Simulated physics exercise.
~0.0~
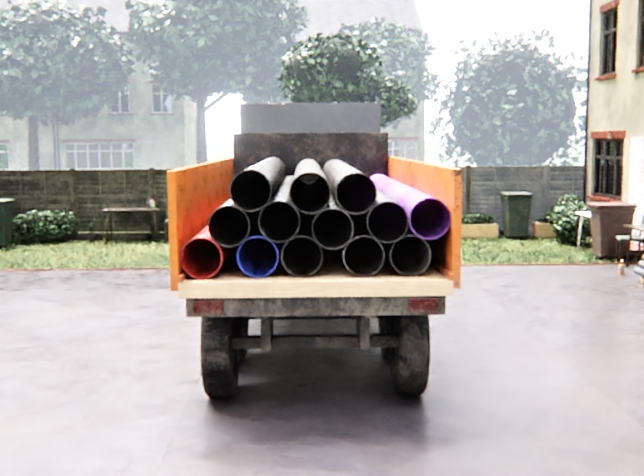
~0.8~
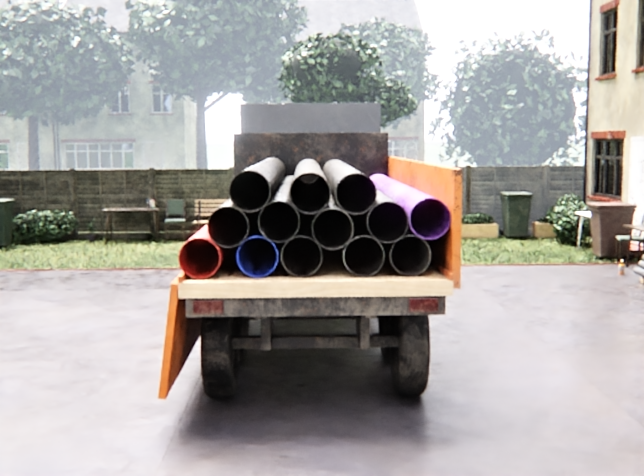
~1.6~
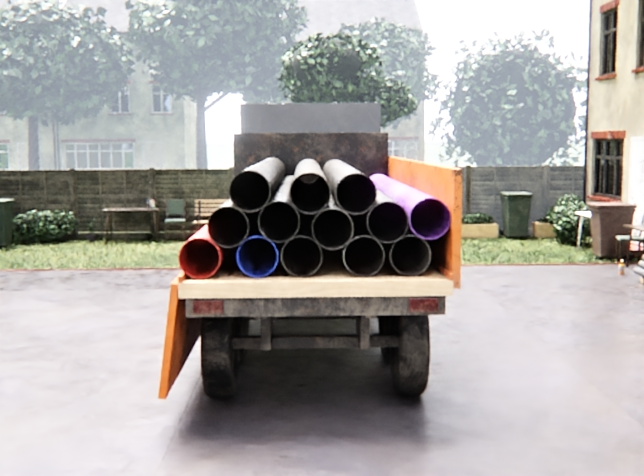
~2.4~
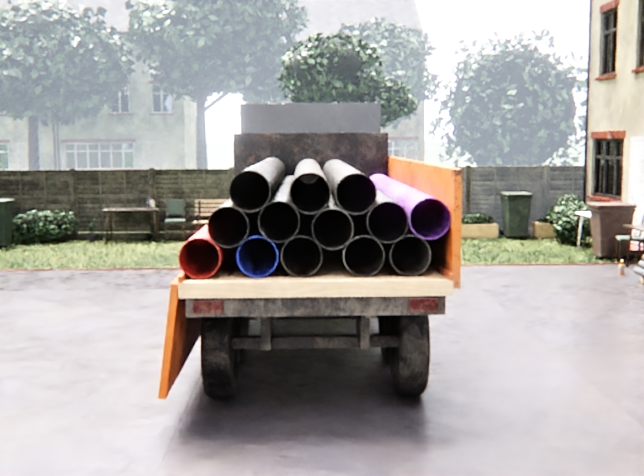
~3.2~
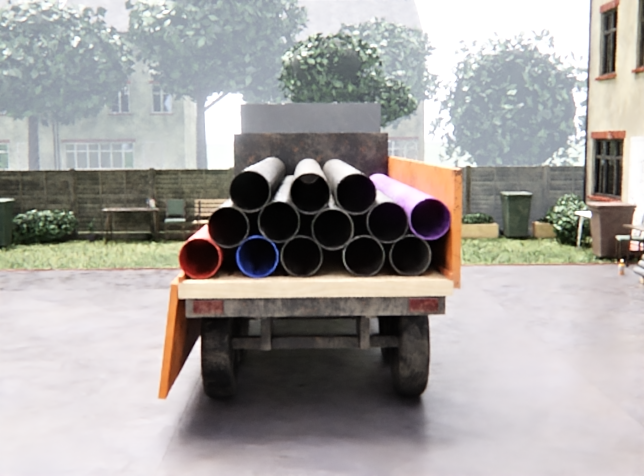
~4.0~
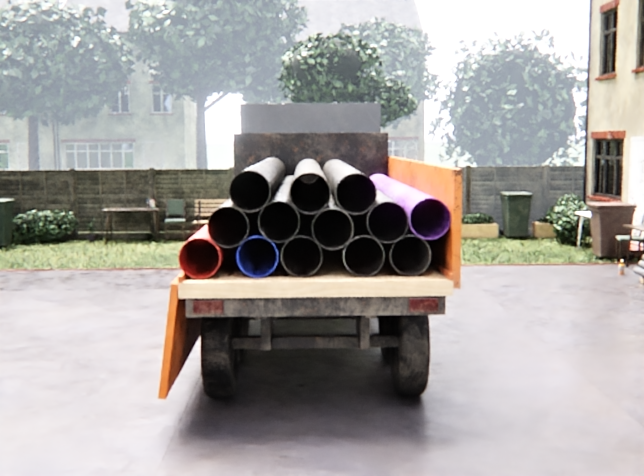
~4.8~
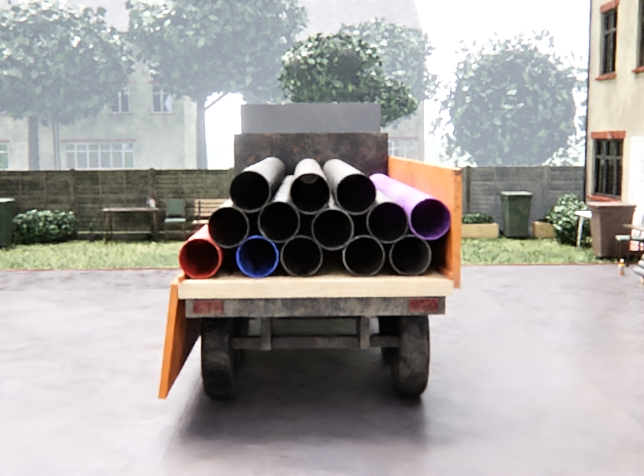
The orange left side panel of a flatbed lorry stands upright at first, seen from behind in a paved yard with a wall, trees and houses beyond. Black pipes lie stacked end-on across the deck, with a red one at the bottom left, a blue one beside it and a purple one higher up at the right. The left panel swings outward and down until it hangs below the deck edge, while the right panel stays upright. The pipes keep their places, and the whole stack is still on the lorry at the end, with none on the ground.
